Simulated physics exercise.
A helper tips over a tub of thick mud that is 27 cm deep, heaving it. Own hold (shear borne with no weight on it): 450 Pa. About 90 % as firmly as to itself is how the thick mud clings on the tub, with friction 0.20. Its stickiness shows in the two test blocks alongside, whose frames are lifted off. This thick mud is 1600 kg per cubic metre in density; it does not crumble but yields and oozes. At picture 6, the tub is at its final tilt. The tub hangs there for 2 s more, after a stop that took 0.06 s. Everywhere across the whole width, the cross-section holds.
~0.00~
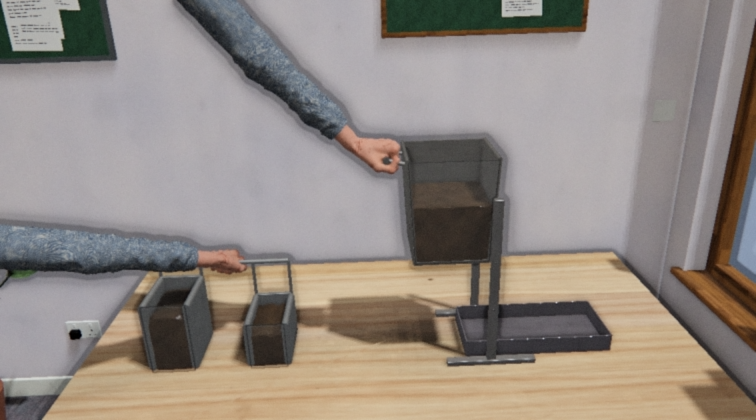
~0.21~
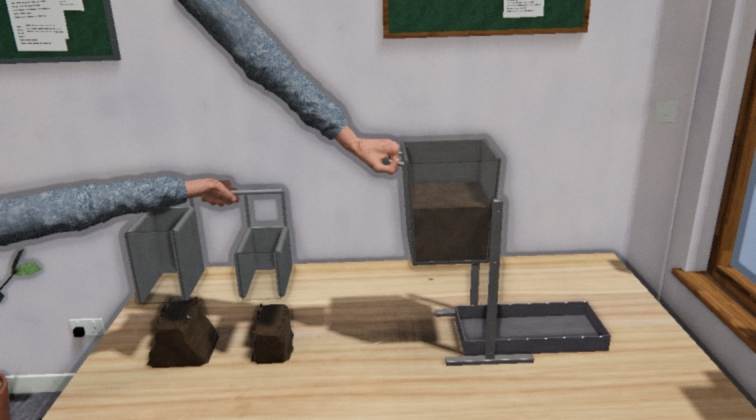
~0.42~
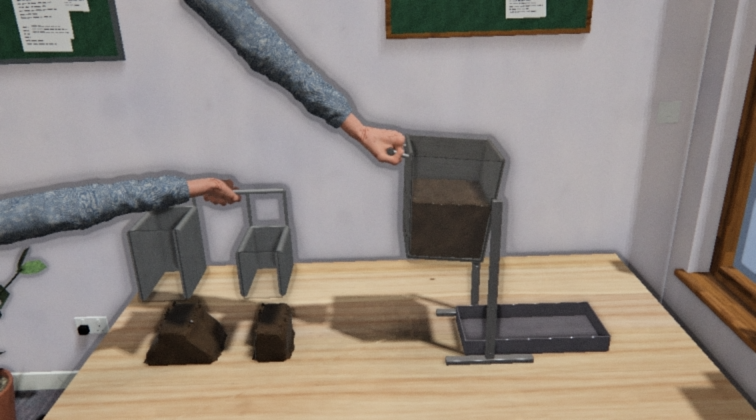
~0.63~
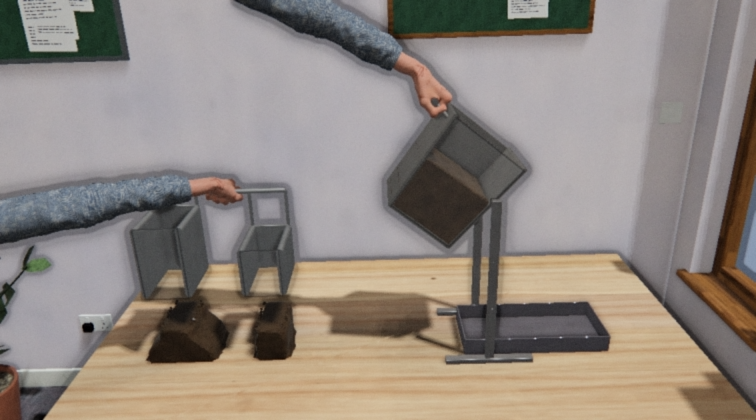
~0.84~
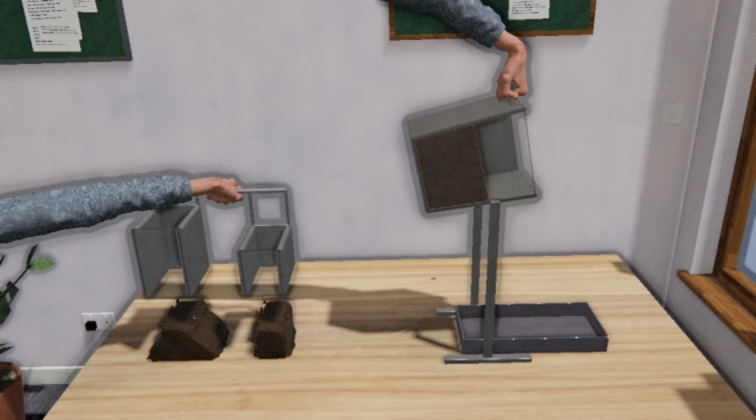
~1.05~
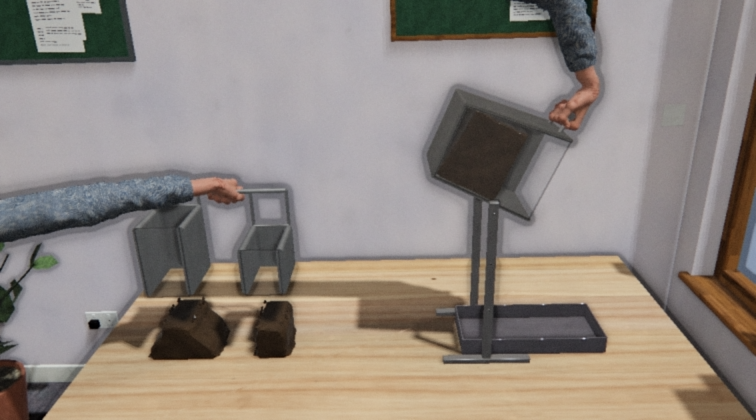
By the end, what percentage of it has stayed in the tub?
Some 0 per cent has stayed in the tub.
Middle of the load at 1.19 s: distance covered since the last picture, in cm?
Displacement noted: Approx. 9 cm... about that.
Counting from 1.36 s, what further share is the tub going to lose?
Roughly 35 percent of the load.
After 1.19 s, the tub is at 113 degrees and holds 97 %.
After 1.36 s, the tub is at 113 degrees and holds 35 %.
After 1.53 s, the tub is at 113 degrees and holds 0 %.
After 1.70 s, the tub is at 113 degrees and holds 0 %.
After 3.05 s, the tub is at 113 degrees and holds 0 %.
